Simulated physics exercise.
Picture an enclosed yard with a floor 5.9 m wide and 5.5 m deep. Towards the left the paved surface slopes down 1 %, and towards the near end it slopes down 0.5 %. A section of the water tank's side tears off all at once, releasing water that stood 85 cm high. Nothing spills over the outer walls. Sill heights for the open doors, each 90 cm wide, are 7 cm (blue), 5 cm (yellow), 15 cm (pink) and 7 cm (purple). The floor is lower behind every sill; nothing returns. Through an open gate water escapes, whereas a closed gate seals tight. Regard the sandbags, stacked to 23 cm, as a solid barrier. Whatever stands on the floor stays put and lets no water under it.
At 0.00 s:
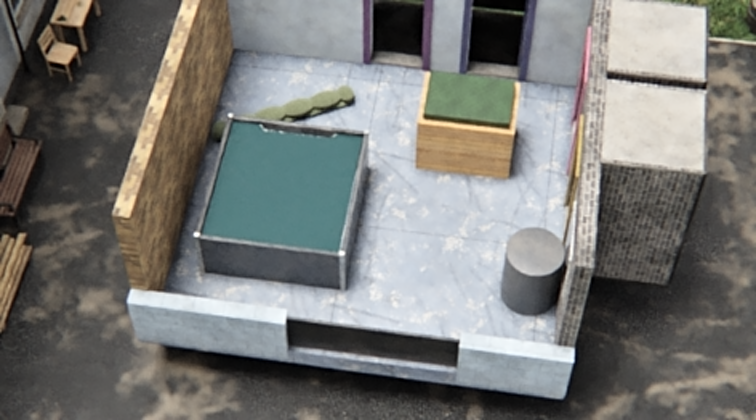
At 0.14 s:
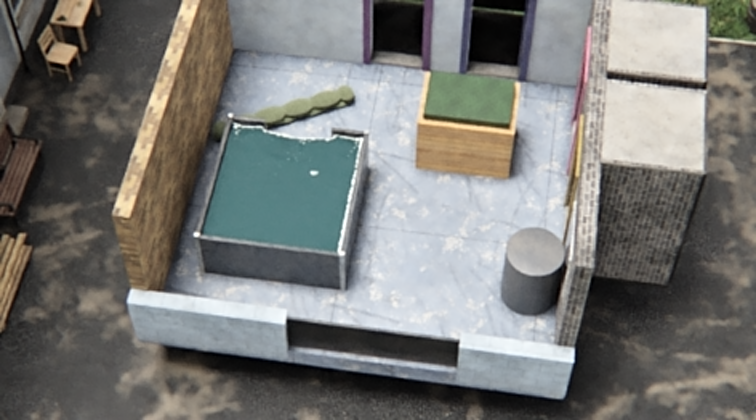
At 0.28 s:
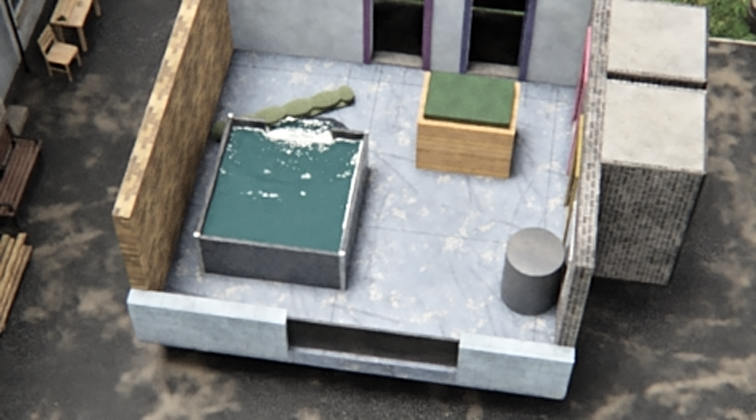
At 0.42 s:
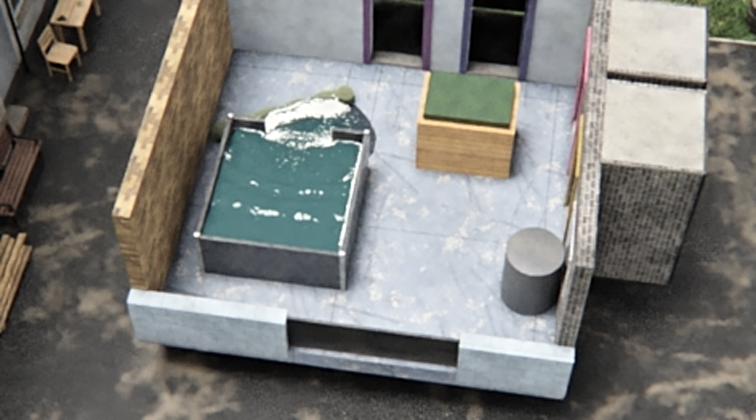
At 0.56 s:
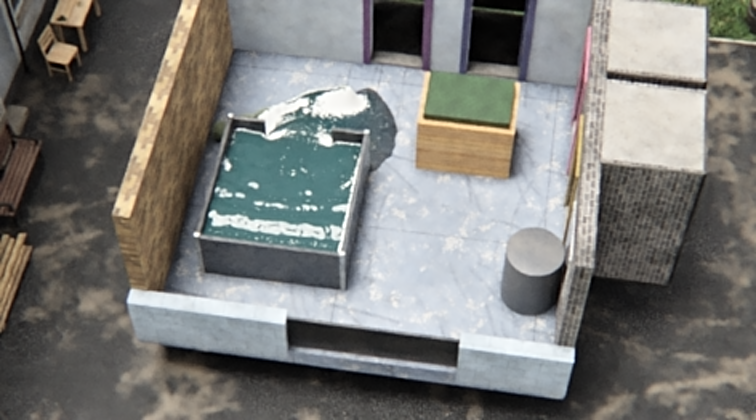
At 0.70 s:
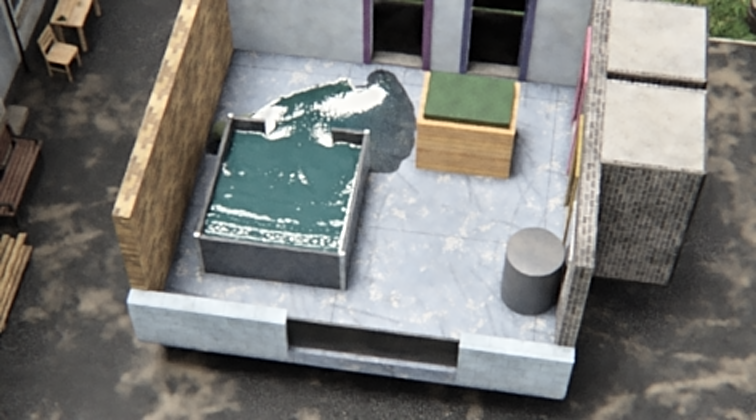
In the video, a square tank of dark green water stands still in a walled yard, then its surface breaks into white ripples as water pours out at the far side, spreading across the pale floor toward a wooden box.
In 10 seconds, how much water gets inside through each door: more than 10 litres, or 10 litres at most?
After that time: The blue door, more than 10 litres; the yellow door, more than 10 litres; the pink door, more than 10 litres; the purple door, more than 10 litres.
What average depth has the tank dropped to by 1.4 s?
I'd put the mean depth near 59 centimetres.
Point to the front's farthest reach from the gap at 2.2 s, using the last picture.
I'd put it close to (569, 89).
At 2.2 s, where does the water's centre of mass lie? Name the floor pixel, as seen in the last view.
About (308, 170).
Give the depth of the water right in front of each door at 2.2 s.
Depth readings (cm): Blue = 17; yellow = 0; pink = 3; purple = 22.
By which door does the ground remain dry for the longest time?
Yellow.
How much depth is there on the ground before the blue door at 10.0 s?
About 11.5 cm deep.
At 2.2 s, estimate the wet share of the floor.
Near 45 per cent is wet.
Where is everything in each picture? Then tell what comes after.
The first picture shows the water tank at (284, 186) is whole and still, 85 cm deep.
In the second picture, the front is at a hidden place, 0.6 m from the gap on the water tank's far side; 0.3 m2 of floor is under water; 85 cm left at the back of the water tank.
In the third picture, the front is at (340, 128), 1.0 m from the gap on the water tank's far side; 1.1 m2 of floor is under water; 85 cm left at the back of the water tank.
In the fourth picture, the front is at (349, 106), 1.4 m from the gap on the water tank's far side; 1.7 m2 of floor is under water; 85 cm left at the back of the water tank.
In the fifth picture, water pours out on the water tank's far side and has run 1.8 m, to (373, 95); typically 14 cm deep outside, 81 cm at the water tank's back.
In the sixth picture, the front is at (390, 78), 2.3 m from the gap on the water tank's far side; 3.7 m2 of floor is under water; 74 cm left at the back of the water tank.
After 1.4 s water covers 35 % of the floor and is deepest (60 cm) near (289, 125); blue door 14 cm at the sill, 0 L in, yellow door not reached, pink door not reached, purple door 20 cm at the sill, 37 L in.
After 2.2 s water covers 45 % of the floor and is deepest (50 cm) near (289, 125); blue door 17 cm at the sill, 18 L in, yellow door not reached, pink door 3 cm at the sill, 0 L in, purple door 22 cm at the sill, 112 L in.
After 3.5 s water covers 65 % of the floor and is deepest (40 cm) near (289, 125); blue door 15 cm at the sill, 74 L in, yellow door 4 cm at the sill, 0 L in, pink door 18 cm at the sill, 4 L in, purple door 16 cm at the sill, 177 L in.
After 6.0 s water covers 90 % of the floor and is deepest (24 cm) near (289, 125); blue door 14 cm at the sill, 121 L in, yellow door 9 cm at the sill, 8 L in, pink door 16 cm at the sill, 18 L in, purple door 15 cm at the sill, 266 L in.
After 10.0 s water covers 95 % of the floor and is deepest (22 cm) near (168, 279); blue door 12 cm at the sill, 193 L in, yellow door 8 cm at the sill, 47 L in, pink door 9 cm at the sill, 22 L in, purple door 12 cm at the sill, 337 L in.
